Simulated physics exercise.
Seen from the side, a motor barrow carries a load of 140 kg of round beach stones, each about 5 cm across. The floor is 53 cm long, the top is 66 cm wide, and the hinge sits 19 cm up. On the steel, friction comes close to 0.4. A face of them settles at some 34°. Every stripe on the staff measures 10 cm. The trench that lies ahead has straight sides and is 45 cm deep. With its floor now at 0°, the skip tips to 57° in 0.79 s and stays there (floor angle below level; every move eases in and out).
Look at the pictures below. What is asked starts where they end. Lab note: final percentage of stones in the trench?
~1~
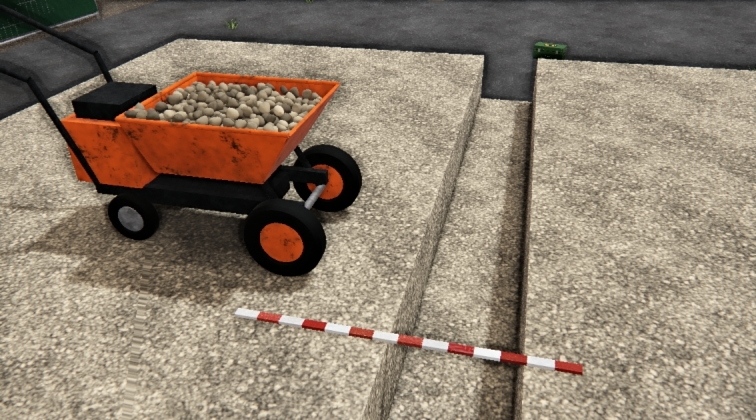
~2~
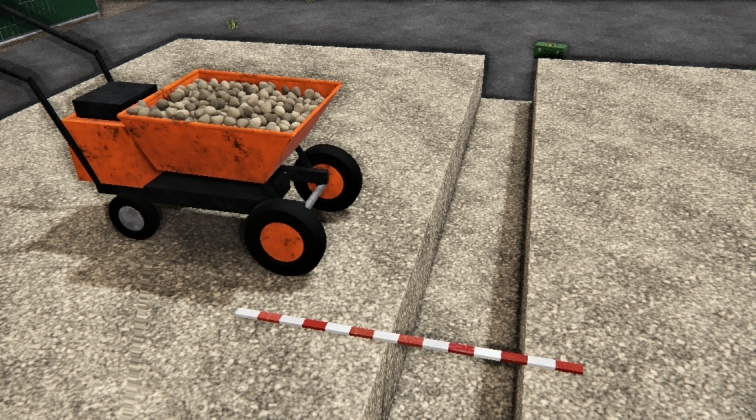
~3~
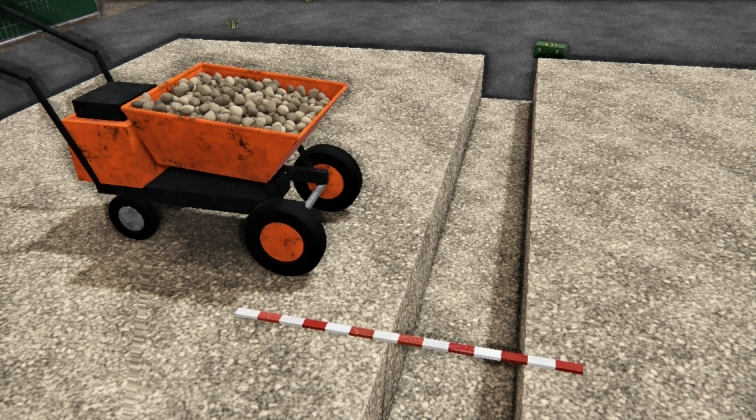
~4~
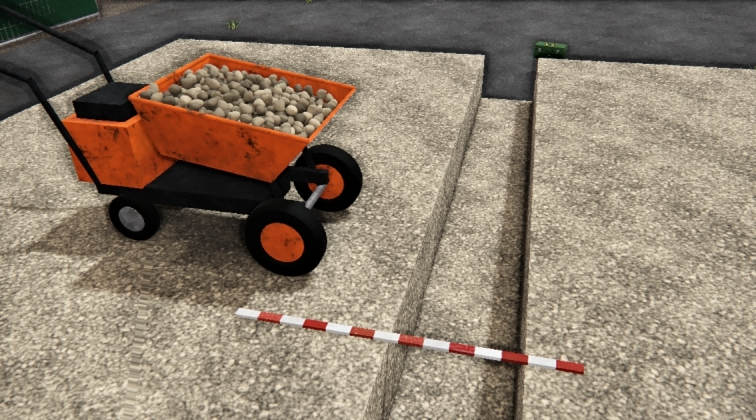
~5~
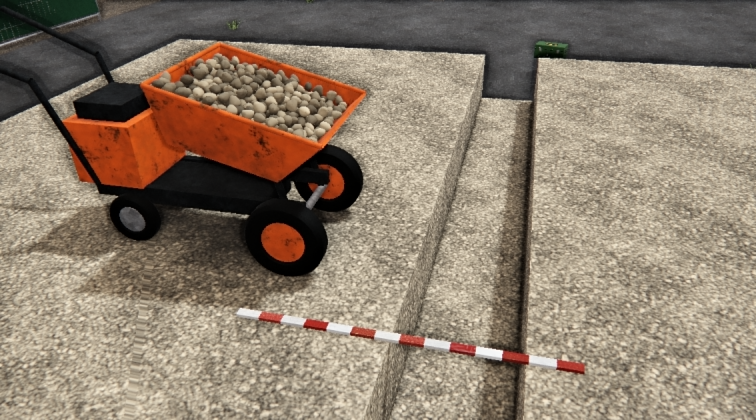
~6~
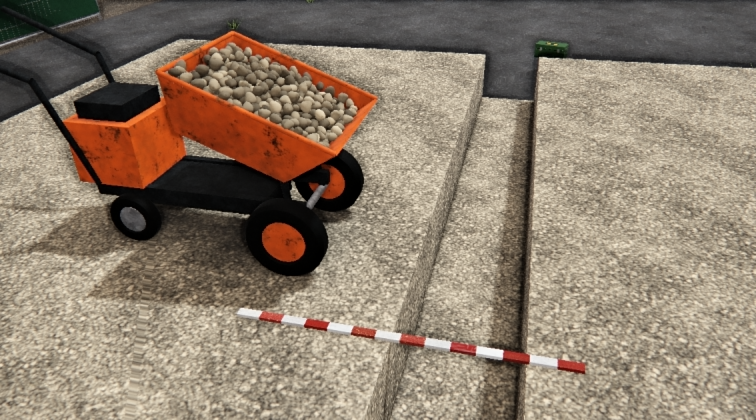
Approx. 70 %.
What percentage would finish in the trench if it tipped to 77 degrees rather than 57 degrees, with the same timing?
Roughly 100%.
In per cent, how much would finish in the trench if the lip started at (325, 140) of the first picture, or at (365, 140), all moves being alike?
From the first place around 60 per cent, from the other around 40.
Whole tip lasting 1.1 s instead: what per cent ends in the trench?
With that timing, about 70 per cent.
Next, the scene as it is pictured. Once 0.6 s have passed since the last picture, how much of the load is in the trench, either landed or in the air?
15 per cent or so by then.
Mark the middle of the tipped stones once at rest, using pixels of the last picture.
Middle at around (476, 326), I'd say.
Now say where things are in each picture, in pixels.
The skip is at 0°, its lip at (289, 135); the top of the load is at (224, 94), in the first frame.
The skip is at 1°, its lip at (292, 136); the top of the load is at (206, 91), in the second frame.
The skip is at 4°, its lip at (298, 138); the top of the load is at (204, 86), in the third frame.
Lip at (309, 142), floor tilted 9°, highest stones at (203, 78), in the fourth frame.
Lip at (322, 147), floor tilted 15°, highest stones at (211, 65), in the fifth frame.
The skip is at 22°, its lip at (336, 155); the top of the load is at (223, 55), in the sixth frame.
Then, 0.3 s after the last picture the floor is at 48°, 100 % in the skip; the foremost stones are at (380, 158).
Then, 0.6 s after the last picture the floor is at 57°, 81 % in the skip, 3 % short of the trench, 16 % in the trench; the foremost stones are at (466, 241).
Then, 0.9 s after the last picture the floor is at 57°, 47 % in the skip, 1 % short of the trench, 51 % in the trench, 1 % past the trench; the foremost stones are at (545, 271).
Then, 2.9 s after the last picture the floor is at 57°, 29 % in the skip, 70 % in the trench, 1 % past the trench; the foremost stones are at (609, 274).
